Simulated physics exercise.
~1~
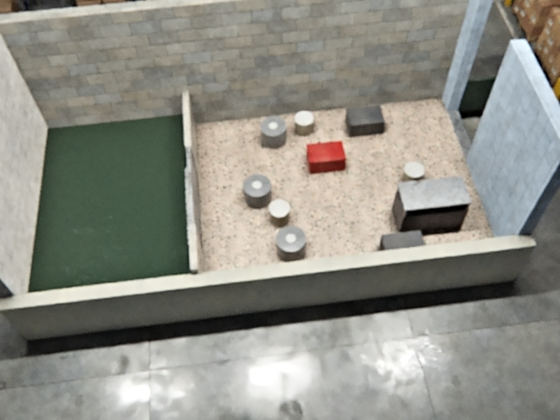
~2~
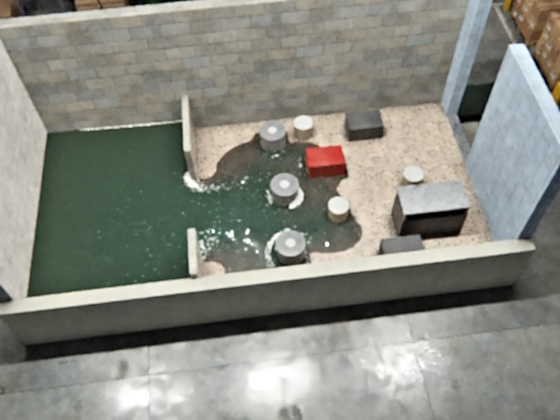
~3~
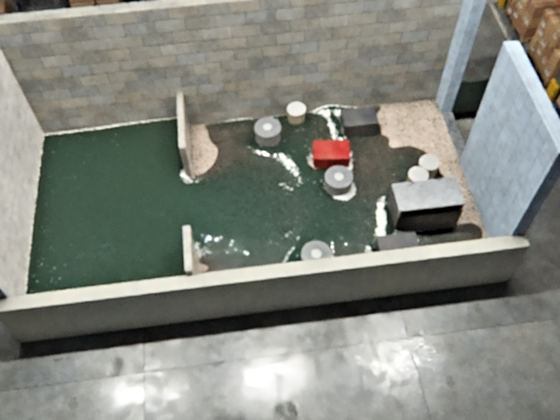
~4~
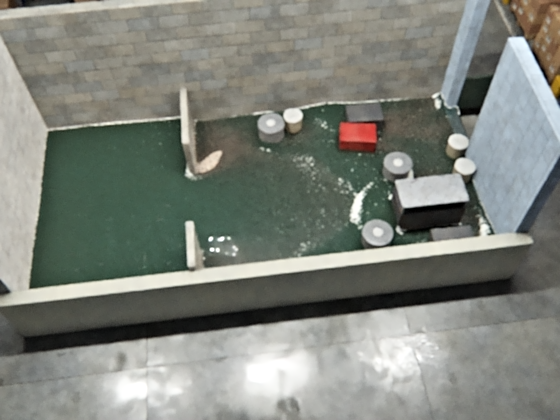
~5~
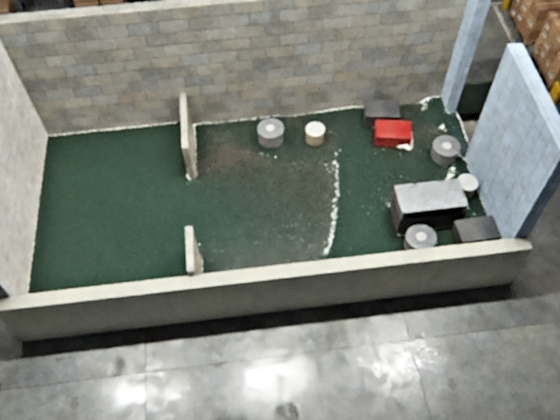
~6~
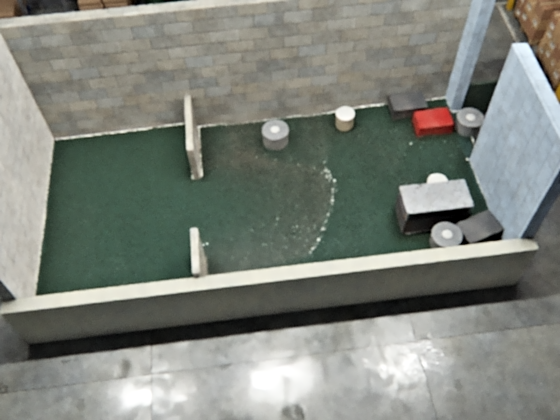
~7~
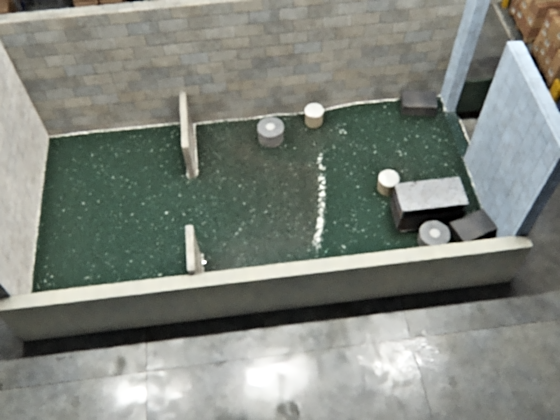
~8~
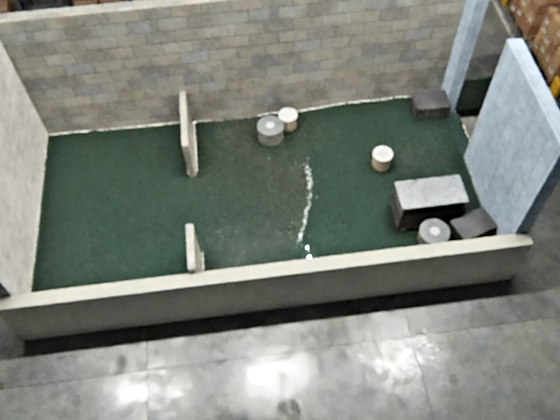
To begin with, dark green water fills the left room, while pails, dark crates and a red crate sit on the dry, speckled floor of the right room beside a large grey block. The door between them gives way, and water pours through the gap, fanning out around the items with white foam. It spreads to the far right side, pushing several pails rightward. The red crate shifts right too, reaching the upper right corner beside a grey pail. Both then disappear from view, the crate carried out, while a pale pail drifts back left. Finally, a few items remain in the calmer water, crossed by a thin foam line.
